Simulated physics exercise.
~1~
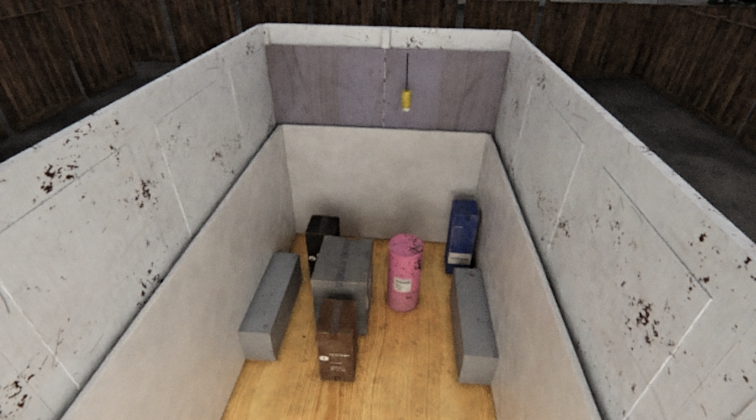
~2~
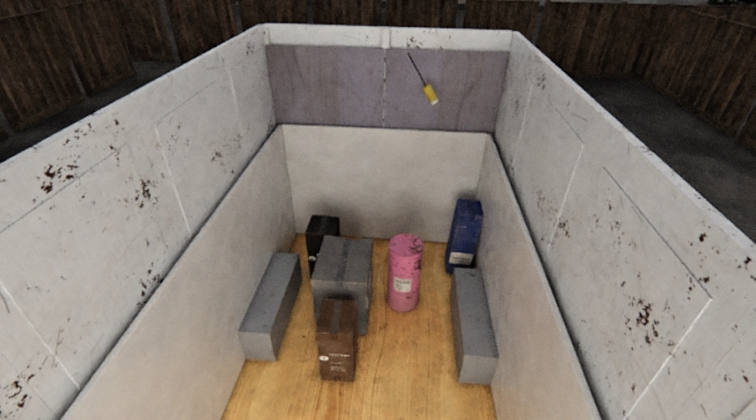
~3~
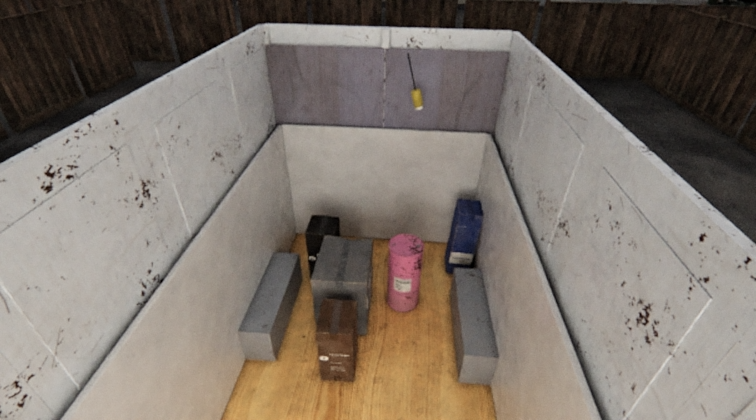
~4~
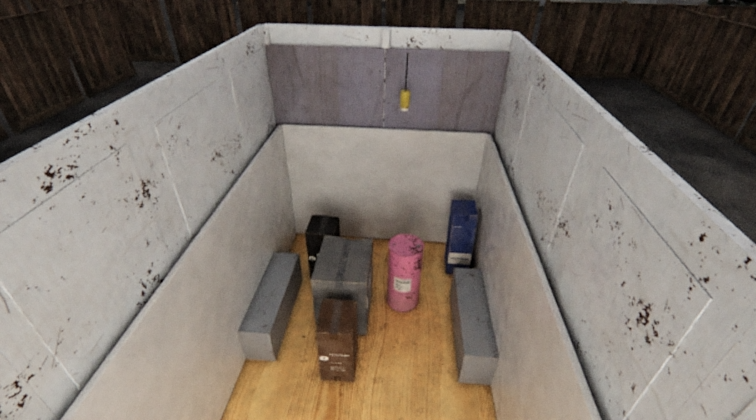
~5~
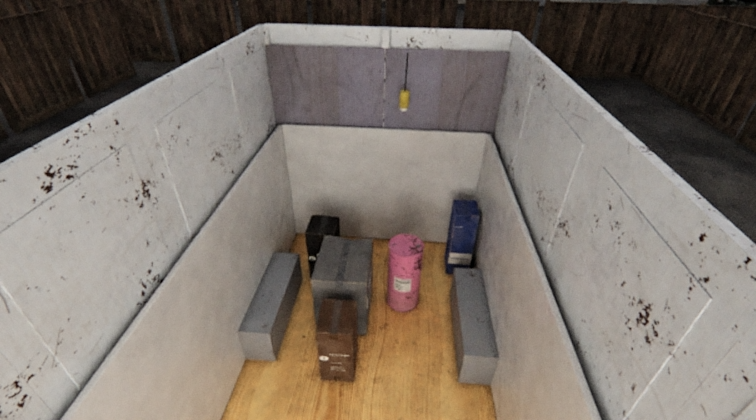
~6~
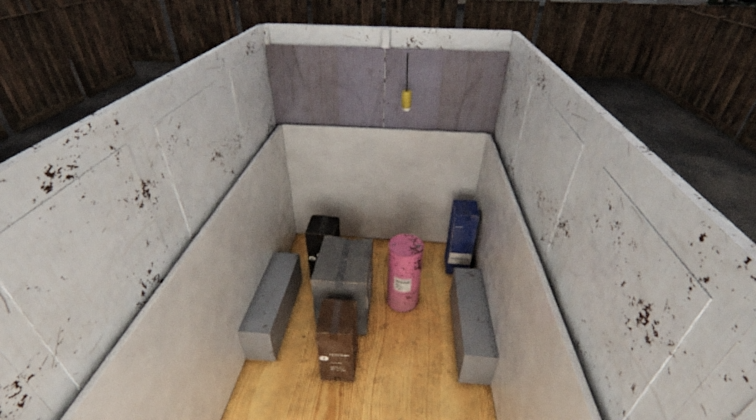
In a van's load bay, a hanging lamp swings while the boxes and drum stay put.
